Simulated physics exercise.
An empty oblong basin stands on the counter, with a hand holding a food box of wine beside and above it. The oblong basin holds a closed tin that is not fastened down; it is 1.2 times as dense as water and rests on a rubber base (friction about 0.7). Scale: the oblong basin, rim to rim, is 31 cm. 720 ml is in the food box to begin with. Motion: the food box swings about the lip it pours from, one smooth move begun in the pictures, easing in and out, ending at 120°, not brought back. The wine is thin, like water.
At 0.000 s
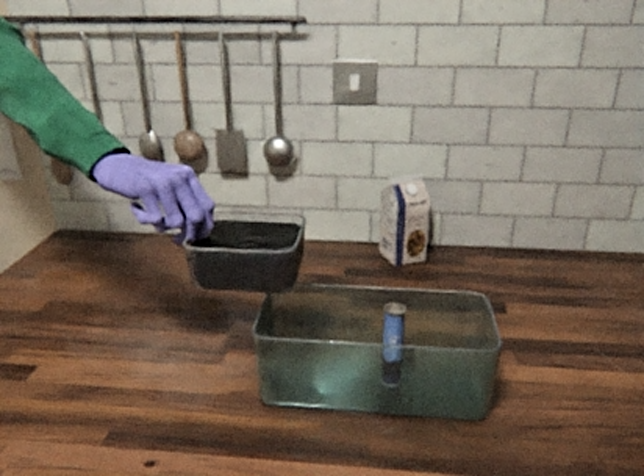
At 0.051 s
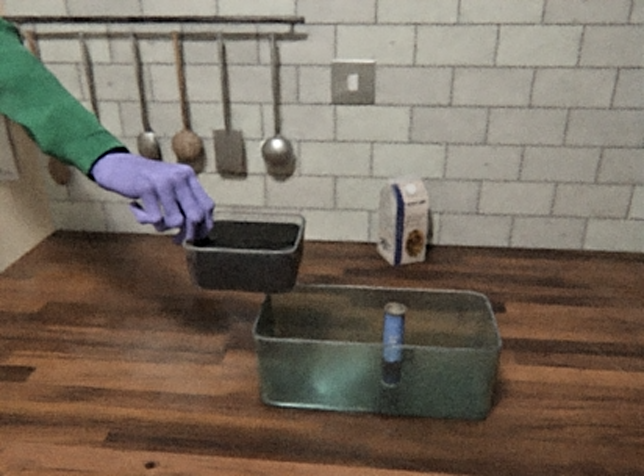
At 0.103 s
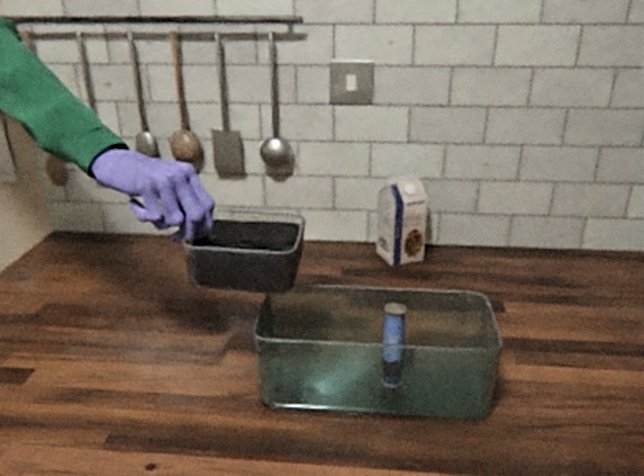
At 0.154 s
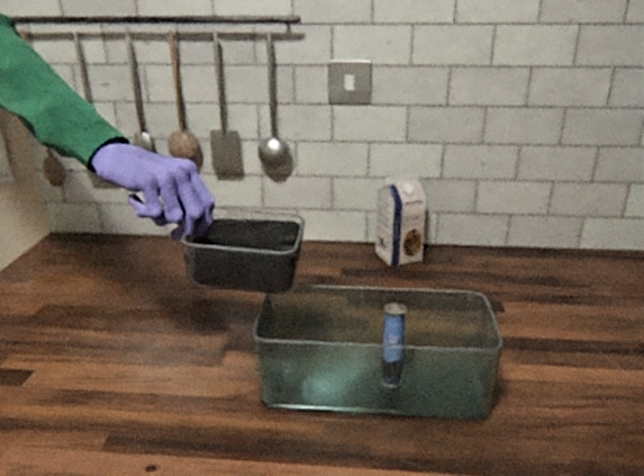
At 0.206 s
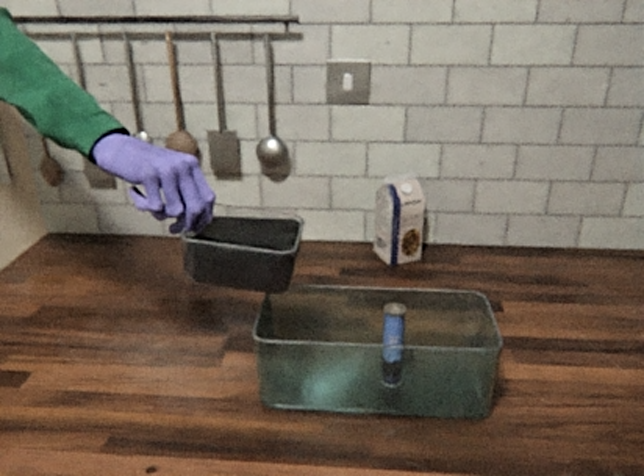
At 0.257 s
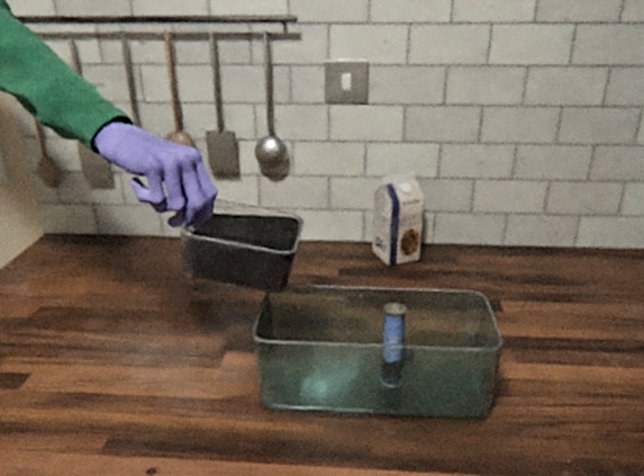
A purple-gloved hand slowly tilting a dark food box to the right beside a glass basin holding a small blue tin.
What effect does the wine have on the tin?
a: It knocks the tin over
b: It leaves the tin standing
b, it leaves the tin standing.
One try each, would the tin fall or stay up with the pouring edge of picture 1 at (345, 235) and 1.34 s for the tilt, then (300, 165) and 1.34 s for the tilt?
Try 1: Still standing; try 2: Still standing.
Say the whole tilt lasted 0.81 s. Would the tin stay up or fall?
Then it tips over.
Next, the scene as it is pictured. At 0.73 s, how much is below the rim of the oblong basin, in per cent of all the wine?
Near 22 in a hundred.
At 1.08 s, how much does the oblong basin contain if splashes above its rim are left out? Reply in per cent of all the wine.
It works out near 84 per cent.
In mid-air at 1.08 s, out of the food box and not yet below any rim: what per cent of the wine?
8 in a hundred, give or take.
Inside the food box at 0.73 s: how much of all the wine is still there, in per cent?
About 36 per cent.
Then, 0.73 s in, the tilt is 69° and 36 per cent is still to pour; the tin stands where it began.
Then, 1.08 s in, the tilt is 109° and 2 per cent is still to pour; the tin stands where it began.
Then, 1.44 s in, the tilt is 120° and 0 per cent is still to pour; the tin stands where it began.
Then, 1.84 s in, the tilt is 120° and 0 per cent is still to pour; the tin stands where it began.
Finally, the tin stands where it began.
